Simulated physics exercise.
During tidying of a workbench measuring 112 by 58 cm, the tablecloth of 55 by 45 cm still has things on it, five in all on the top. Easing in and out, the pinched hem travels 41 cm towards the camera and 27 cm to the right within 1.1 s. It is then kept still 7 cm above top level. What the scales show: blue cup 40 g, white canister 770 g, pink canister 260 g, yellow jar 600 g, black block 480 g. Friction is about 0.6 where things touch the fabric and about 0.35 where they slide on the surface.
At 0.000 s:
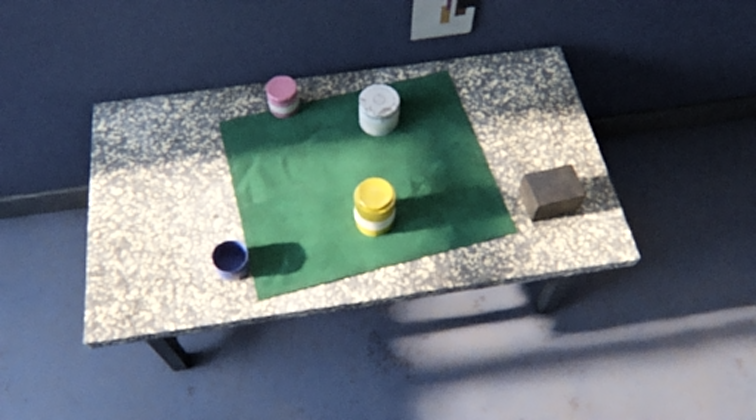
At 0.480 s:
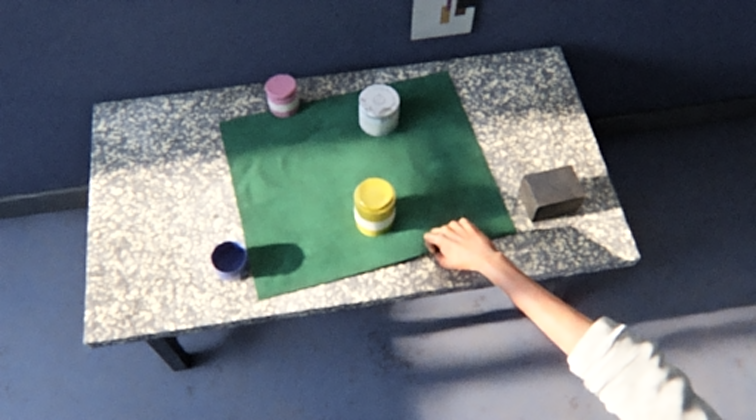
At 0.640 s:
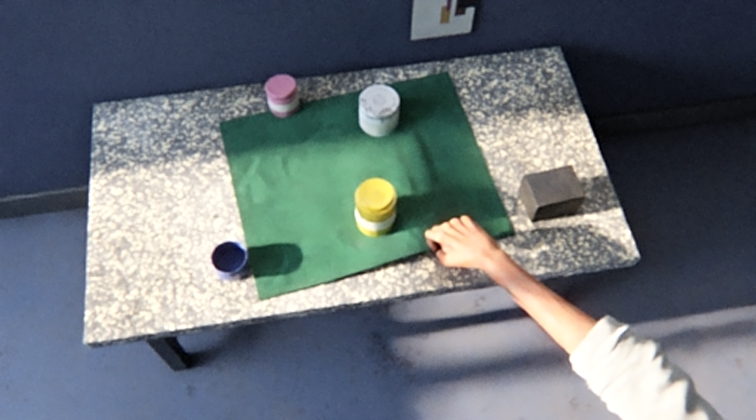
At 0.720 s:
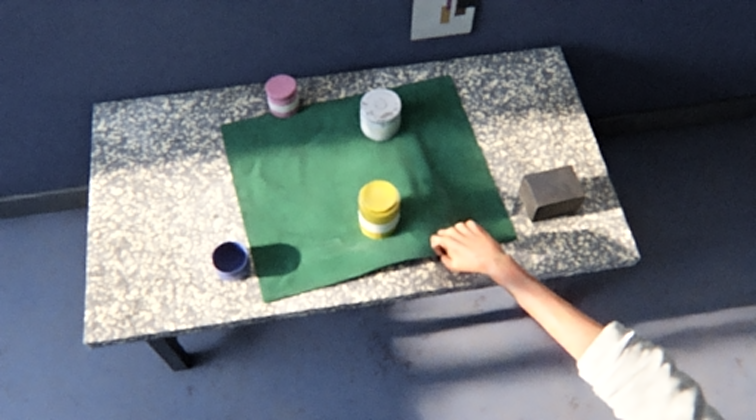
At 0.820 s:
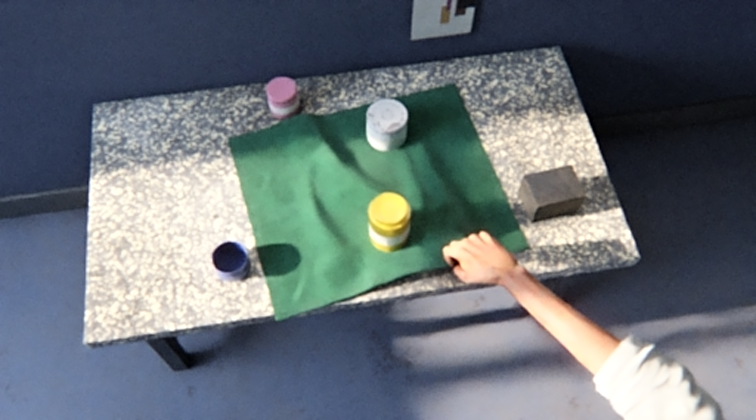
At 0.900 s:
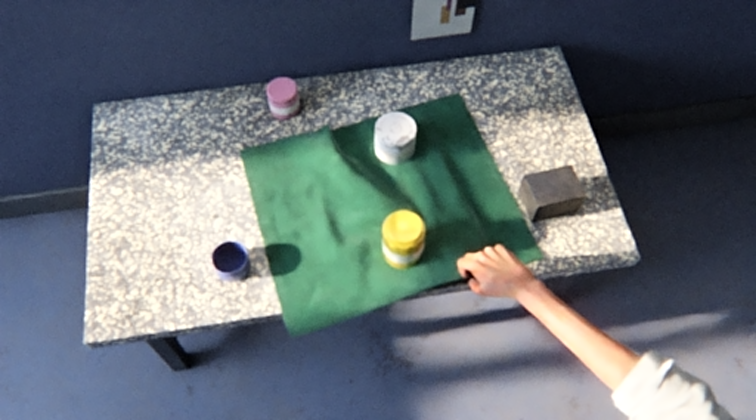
A hand pinches the green cloth's edge and drags it, shifting the yellow and white jars.
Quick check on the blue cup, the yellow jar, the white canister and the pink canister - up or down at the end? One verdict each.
Blue cup up, yellow jar down, white canister down, pink canister up.
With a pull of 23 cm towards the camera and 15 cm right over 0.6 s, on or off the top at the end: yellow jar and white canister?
Result - yellow jar: Gone, white canister: Still on top.
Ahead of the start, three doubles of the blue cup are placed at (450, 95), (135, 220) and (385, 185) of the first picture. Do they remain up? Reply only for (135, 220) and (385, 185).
Taking them as listed: Is left on top, then is lost.
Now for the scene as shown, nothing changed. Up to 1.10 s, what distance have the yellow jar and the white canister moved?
For the yellow jar, 25 centimetres, and for the white canister, 20 centimetres.
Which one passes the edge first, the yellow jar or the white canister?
First: Yellow.
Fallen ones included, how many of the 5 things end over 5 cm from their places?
Count recorded: 2.
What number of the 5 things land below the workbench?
Tally: 2.
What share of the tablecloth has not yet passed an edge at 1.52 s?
About 15 per cent.
By 1.1 s, 70 % of the tablecloth is still over the top; yellow jar 23 cm off its start, white canister 21 cm off its start.
By 1.3 s, 30 % of the tablecloth is still over the top; yellow jar over the edge, white canister 37 cm off its start.
By 1.5 s, 15 % of the tablecloth is still over the top; yellow jar over the edge, white canister 47 cm off its start at (500, 274).
By 1.7 s, 5 % of the tablecloth is still over the top; yellow jar over the edge, white canister over the edge.
By 3.3 s, 0 % of the tablecloth is still over the top; white canister over the edge, yellow jar over the edge, pink canister 0 cm off its start at (282, 89), blue cup 0 cm off its start at (229, 257).
